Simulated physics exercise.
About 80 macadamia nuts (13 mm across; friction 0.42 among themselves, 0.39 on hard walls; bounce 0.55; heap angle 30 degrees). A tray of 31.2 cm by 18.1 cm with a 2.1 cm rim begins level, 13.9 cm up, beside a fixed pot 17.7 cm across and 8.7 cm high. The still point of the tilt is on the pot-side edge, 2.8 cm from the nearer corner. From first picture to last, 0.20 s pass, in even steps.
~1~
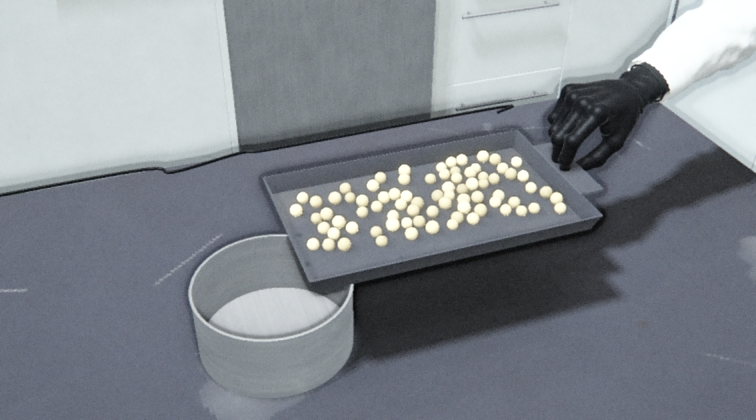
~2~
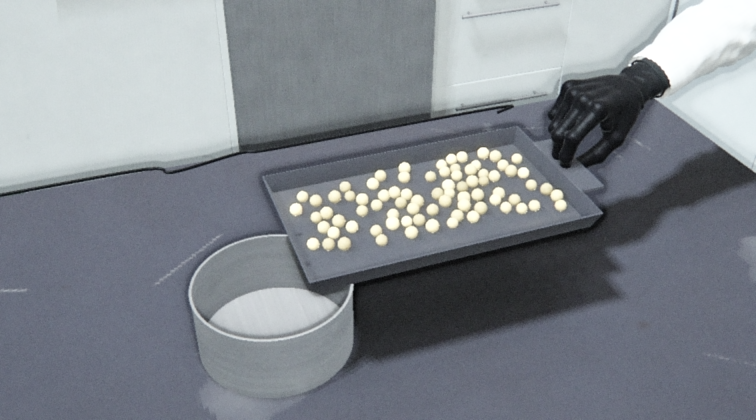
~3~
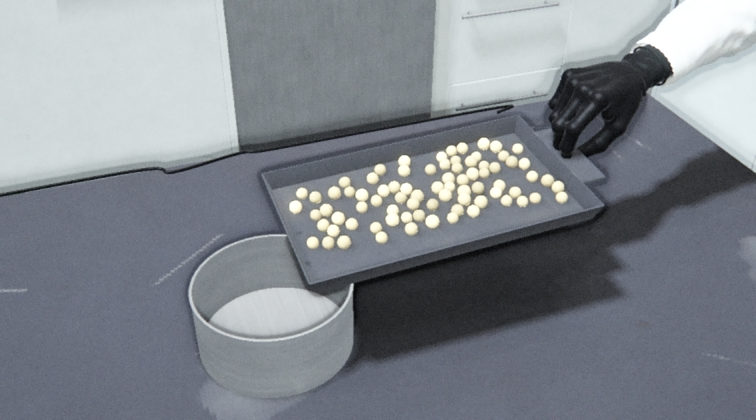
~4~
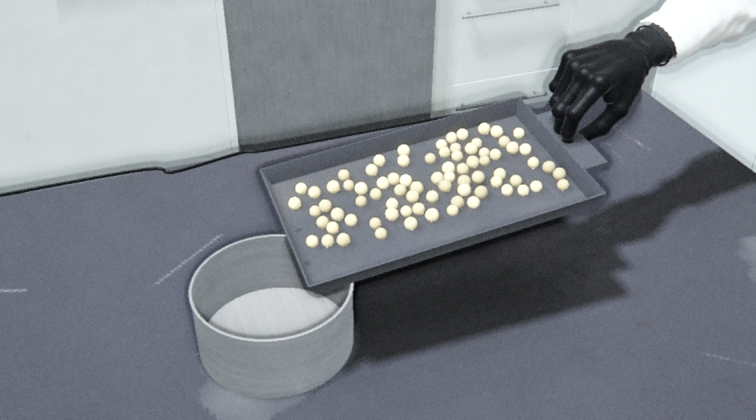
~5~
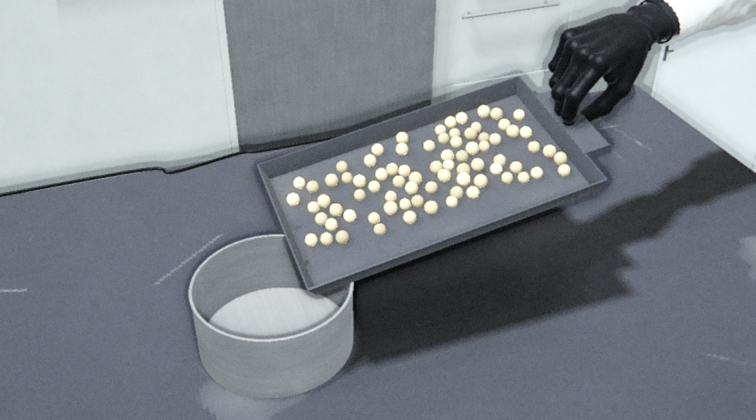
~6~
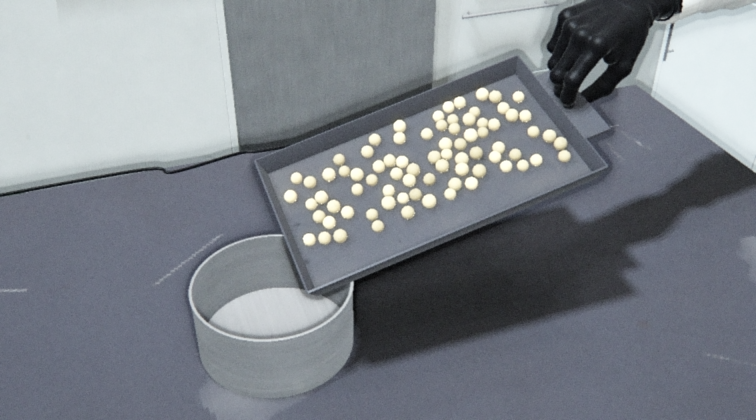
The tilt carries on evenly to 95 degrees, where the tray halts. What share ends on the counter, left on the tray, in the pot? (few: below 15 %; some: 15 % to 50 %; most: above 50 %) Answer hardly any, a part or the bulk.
Counter the bulk, tray hardly any, pot hardly any.
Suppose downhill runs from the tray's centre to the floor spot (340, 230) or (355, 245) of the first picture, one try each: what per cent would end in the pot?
Some 70 and 35 per cent.
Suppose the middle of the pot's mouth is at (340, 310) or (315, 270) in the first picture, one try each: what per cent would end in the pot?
About 55 and 0 per cent.
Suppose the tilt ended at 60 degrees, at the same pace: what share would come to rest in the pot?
Then about 5 per cent.
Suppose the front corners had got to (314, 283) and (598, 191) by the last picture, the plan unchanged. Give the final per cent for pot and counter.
Pot 0, counter 100.
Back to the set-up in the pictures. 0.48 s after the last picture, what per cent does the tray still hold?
About 55 per cent.
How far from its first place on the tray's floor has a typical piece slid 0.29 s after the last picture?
Roughly 10 cm.
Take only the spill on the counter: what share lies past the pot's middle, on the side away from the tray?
Roughly 80 per cent.
Then, 0.29 s after the last picture, tilt 56 degrees; the tray holds 100 %, the pot 0 %.
Then, 0.48 s after the last picture, tilt 81 degrees; the tray holds 55 %, the pot 0 %.
Then, 0.79 s after the last picture, tilt 95 degrees; the tray holds 0 %, the pot 5 %.
In the end, counter 95 %, tray 0 %, pot 5 %.
